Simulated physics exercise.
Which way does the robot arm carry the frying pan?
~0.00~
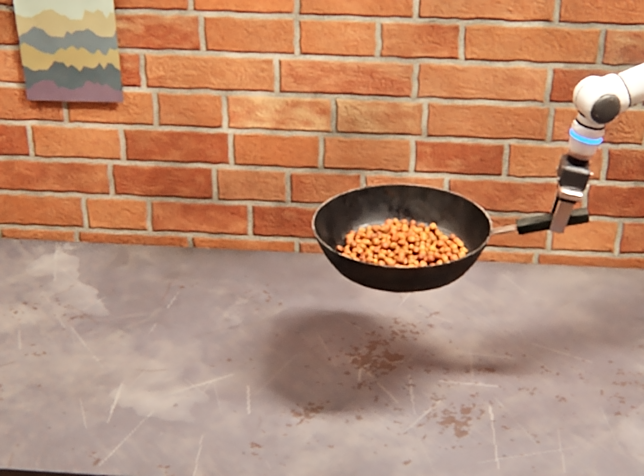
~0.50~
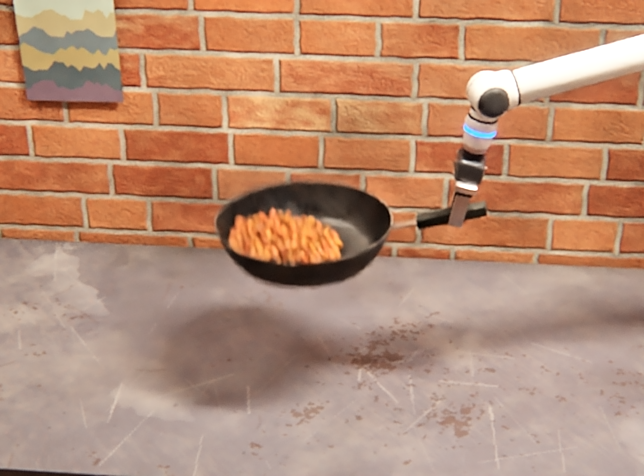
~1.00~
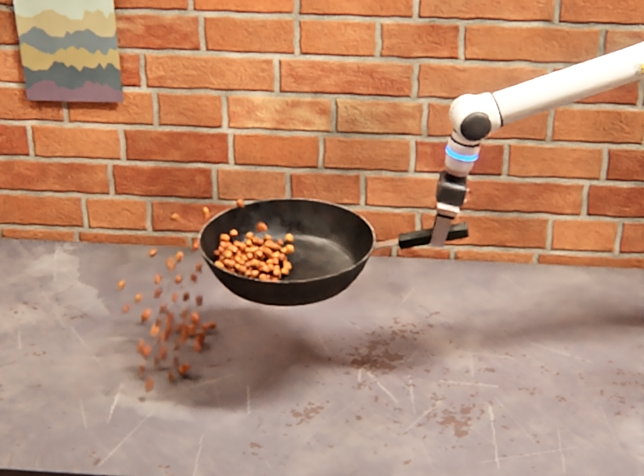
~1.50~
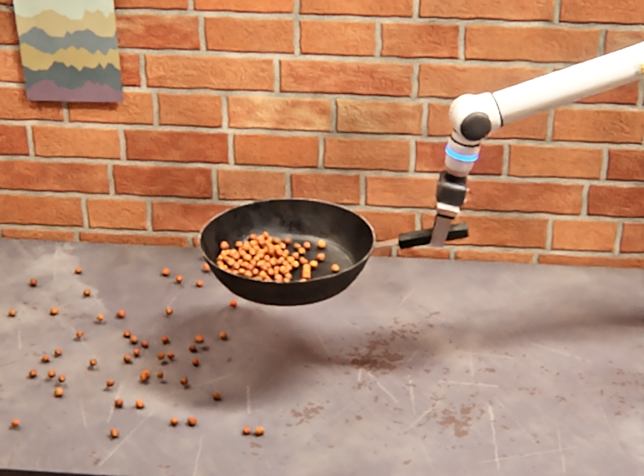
The robot arm carries the frying pan to the left.
